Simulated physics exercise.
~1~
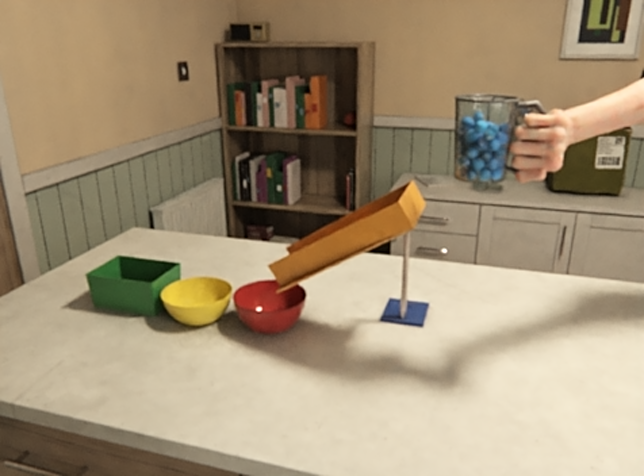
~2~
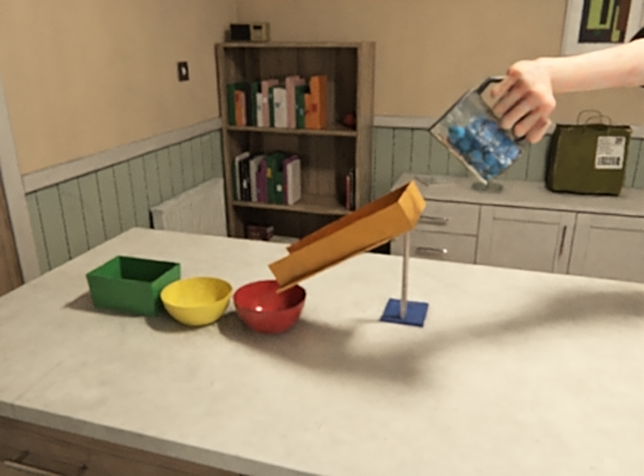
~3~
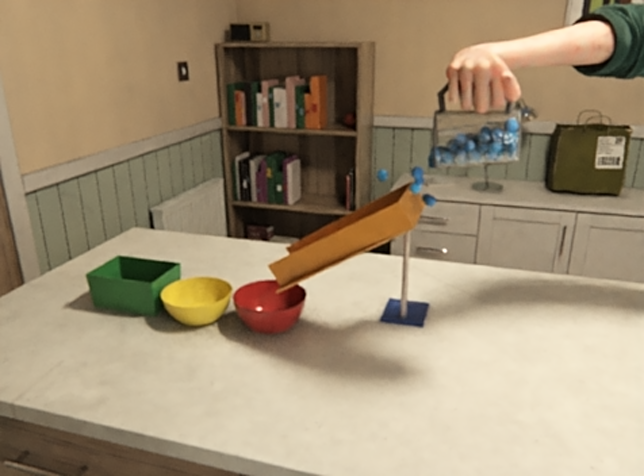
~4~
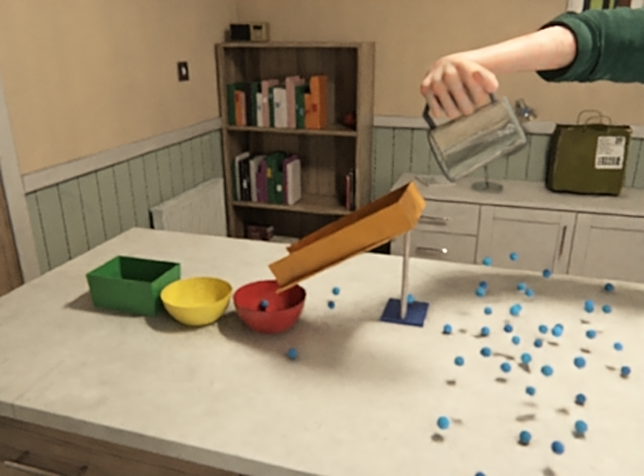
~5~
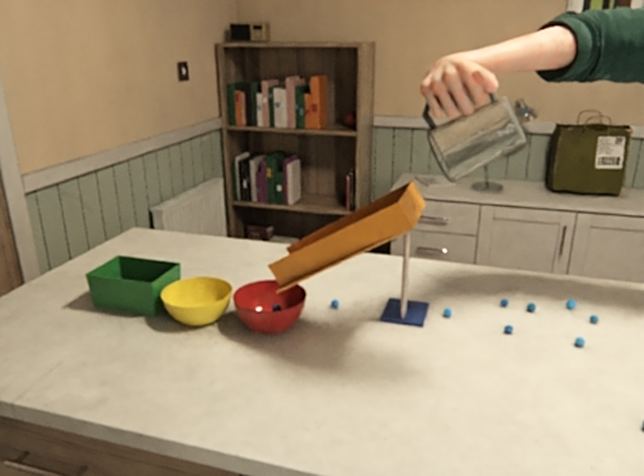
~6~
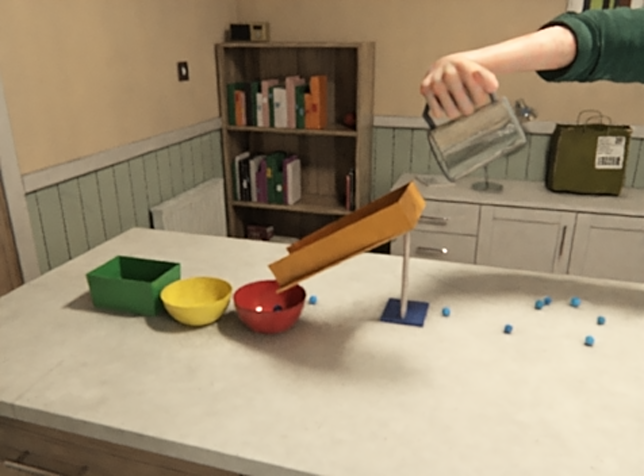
In a room with a bookshelf and pale cabinets, a fixed view looks slightly down on a light countertop. A green tin, a yellow bowl and a red bowl stand on the left, beside an orange slope that descends leftward from a post on a blue base. At the upper right, a hand holds a clear cup of blue balls, then moves it left while tipping it. Balls spill around the slope's upper end, and most scatter across the counter on the right. The hand holds the emptied cup tilted downward as many balls disappear from view, leaving a few on the counter and in the red bowl.
